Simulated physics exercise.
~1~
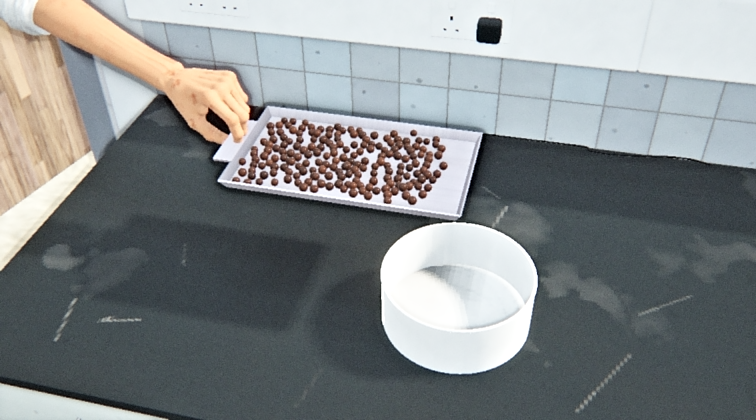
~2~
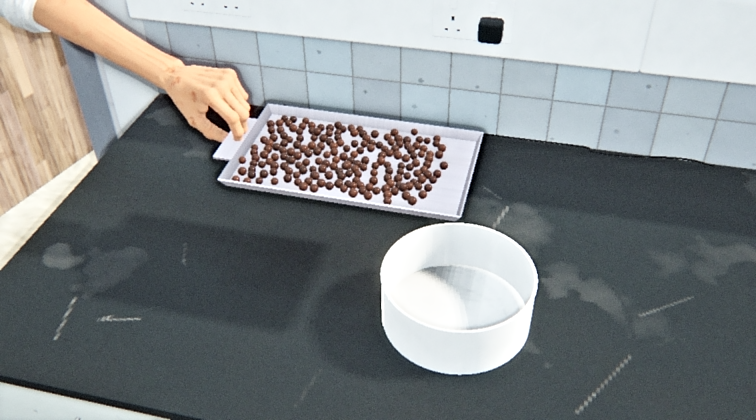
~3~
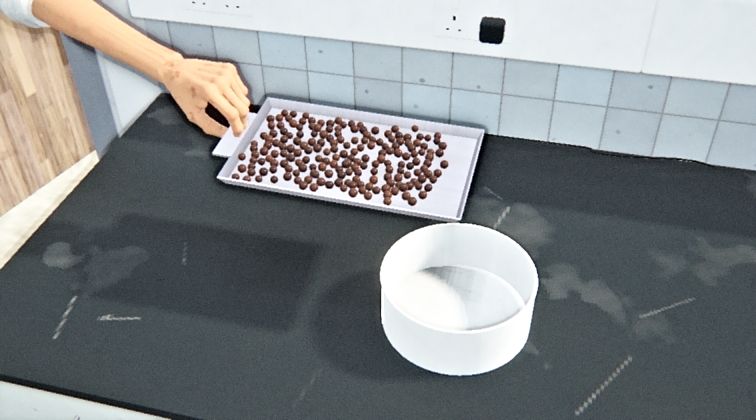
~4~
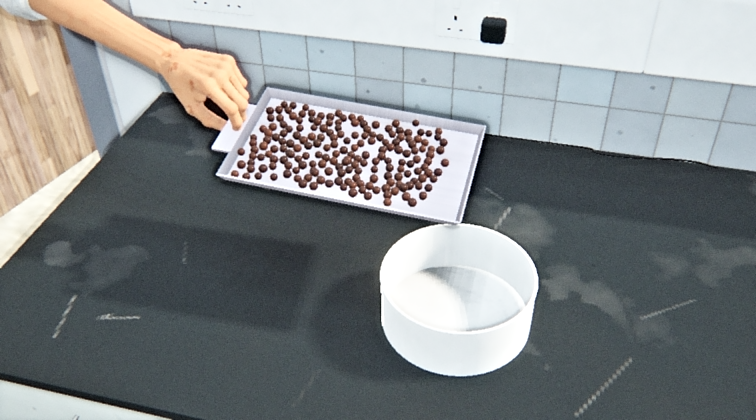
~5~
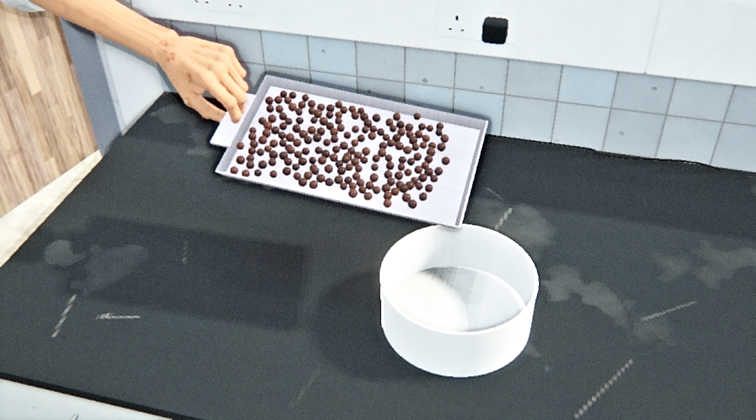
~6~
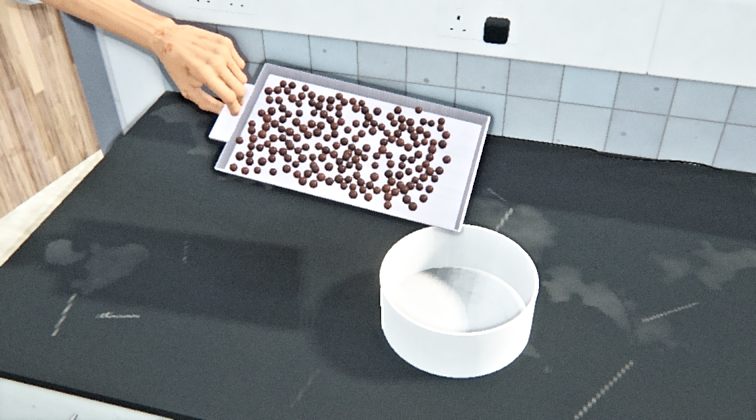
On a dark, marked countertop against a tiled wall, a hand at the left holds a pale tray of small brown balls behind a white round pot. The hand tilts the tray, slightly at first and then more steeply, raising its back edge while the right front corner dips lowest, near the pot's rim.
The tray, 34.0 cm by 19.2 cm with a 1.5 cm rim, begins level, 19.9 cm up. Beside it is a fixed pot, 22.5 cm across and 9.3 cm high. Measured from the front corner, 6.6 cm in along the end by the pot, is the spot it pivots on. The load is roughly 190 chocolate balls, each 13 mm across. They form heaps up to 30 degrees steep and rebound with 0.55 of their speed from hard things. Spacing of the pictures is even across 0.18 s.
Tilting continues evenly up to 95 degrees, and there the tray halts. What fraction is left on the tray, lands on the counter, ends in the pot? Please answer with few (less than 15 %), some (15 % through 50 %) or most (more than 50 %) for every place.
Left on the tray: Few, counter: Some, pot: Most.
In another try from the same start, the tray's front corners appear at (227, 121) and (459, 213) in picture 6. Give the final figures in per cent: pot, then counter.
Pot: 35, counter: 65.
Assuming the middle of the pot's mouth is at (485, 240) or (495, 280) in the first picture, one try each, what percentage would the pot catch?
25 and 40 %.
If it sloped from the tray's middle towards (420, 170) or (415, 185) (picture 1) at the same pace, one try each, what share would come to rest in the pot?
First try: About 30 percent; second try: About 75 percent.
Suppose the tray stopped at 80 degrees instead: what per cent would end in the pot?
In that case, near 60 percent.
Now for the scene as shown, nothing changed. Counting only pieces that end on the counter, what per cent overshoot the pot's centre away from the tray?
Some 10 per cent of the spill lies beyond the centre.
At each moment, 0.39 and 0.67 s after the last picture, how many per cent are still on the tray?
The figures go 45 and then 0.
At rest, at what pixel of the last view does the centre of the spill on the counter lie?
Look close to (350, 376) in the last picture.
Then, 0.23 s after the last picture, tilt 58 degrees; the tray holds 100 %, the pot 0 %.
Then, 0.39 s after the last picture, tilt 84 degrees; the tray holds 45 %, the pot 15 %.
Then, 0.67 s after the last picture, tilt 95 degrees; the tray holds 0 %, the pot 60 %.
In the end, tray 0 %, counter 40 %, pot 60 %.
